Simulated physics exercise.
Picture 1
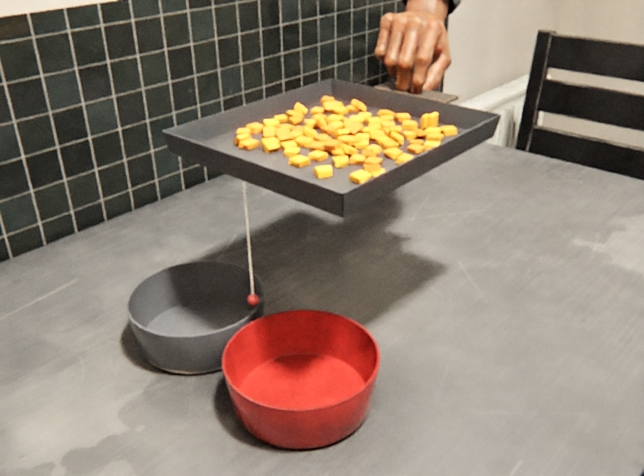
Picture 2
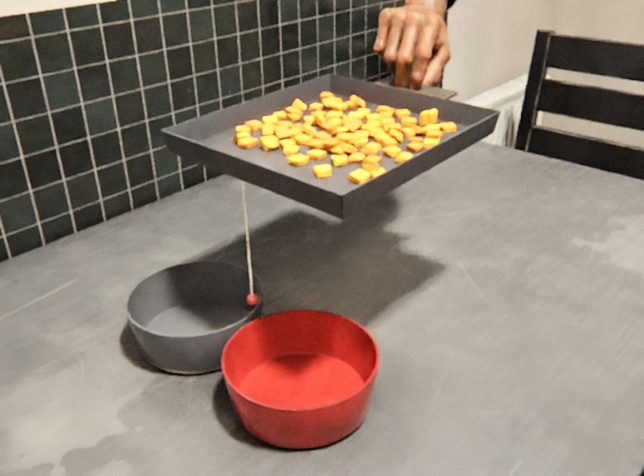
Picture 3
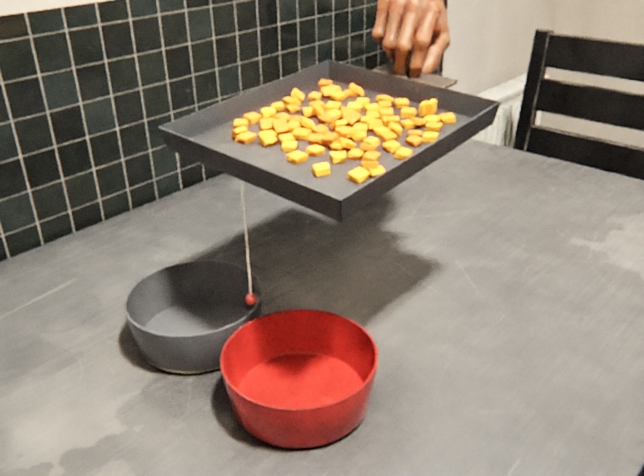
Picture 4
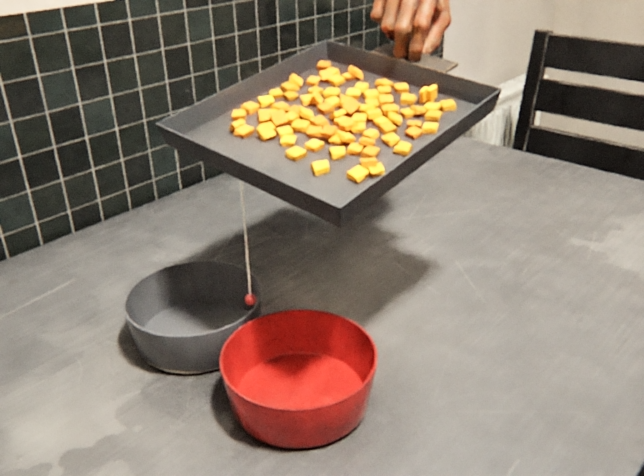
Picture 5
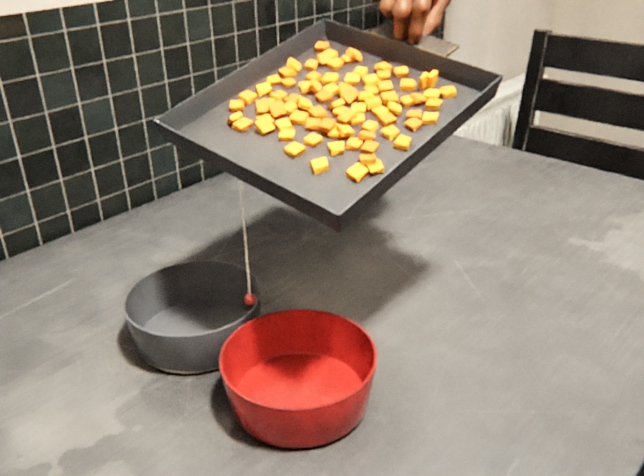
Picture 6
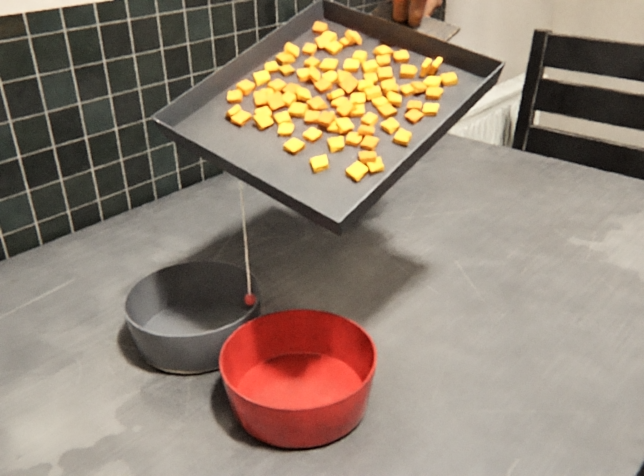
On a grey table beside dark tiles, a hand raising the far side of a tray of orange pieces above two bowls.
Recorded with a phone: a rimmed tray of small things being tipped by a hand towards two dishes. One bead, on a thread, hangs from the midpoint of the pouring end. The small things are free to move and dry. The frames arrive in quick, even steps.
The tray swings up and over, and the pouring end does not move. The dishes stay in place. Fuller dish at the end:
I'd say the right dish gets the lion's share of it.
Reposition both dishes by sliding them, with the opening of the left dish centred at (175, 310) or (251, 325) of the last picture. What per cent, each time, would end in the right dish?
Roughly 80% the first time and 50% the second time.
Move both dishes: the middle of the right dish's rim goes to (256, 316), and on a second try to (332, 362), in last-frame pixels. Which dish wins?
The first time the right-side one comes out ahead, then the right-side one the second time.
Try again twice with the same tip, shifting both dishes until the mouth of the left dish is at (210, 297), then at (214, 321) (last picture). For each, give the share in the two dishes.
The first comes to 100 percent and the second to 80 percent.
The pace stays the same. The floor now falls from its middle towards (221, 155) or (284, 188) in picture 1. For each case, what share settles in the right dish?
The first gives 0 %, the second 80 %.
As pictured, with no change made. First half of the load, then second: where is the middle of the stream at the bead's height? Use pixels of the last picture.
The leading part at (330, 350), the rest of it at (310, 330).
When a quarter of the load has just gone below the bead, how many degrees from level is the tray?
At some 100 degrees.
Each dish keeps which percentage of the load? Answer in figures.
The left dish gets close to 0 per cent and the right dish close to 100 per cent.
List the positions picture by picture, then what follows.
In the first picture, corners of the pouring end near (168, 131) and (343, 190), level; middle of the load near (341, 134), small crackers; left dish near (142, 344); right dish near (246, 415); bead on its thread near (253, 300).
In the second picture, corners of the pouring end near (167, 130) and (342, 192), level; middle of the load near (340, 131).
In the third picture, corners of the pouring end near (165, 126) and (340, 196), tipped barely, lowest at the right corner; middle of the load near (339, 124).
In the fourth picture, corners of the pouring end near (162, 123) and (339, 203), tipped a little, lowest at the right corner; middle of the load near (337, 114).
In the fifth picture, corners of the pouring end near (159, 119) and (338, 210), tipped clearly, lowest at the right corner; middle of the load near (336, 104).
In the sixth picture, corners of the pouring end near (157, 116) and (338, 217), tipped clearly, lowest at the right corner; middle of the load near (335, 94); left dish near (139, 343); right dish near (243, 414).
Shortly afterwards, tray tipped steeply; all but a few on the tray; only a few in the air.
Next, tray tipped past a quarter turn; near a third on the tray; near a third in the right dish; only a few outside both; near a quarter in the air.
Some moments later, tray tipped past a quarter turn; all but a few in the right dish; only a few outside both.
In the end, tray tipped past a quarter turn; all but a few in the right dish; none at all in the left dish; only a few outside both.
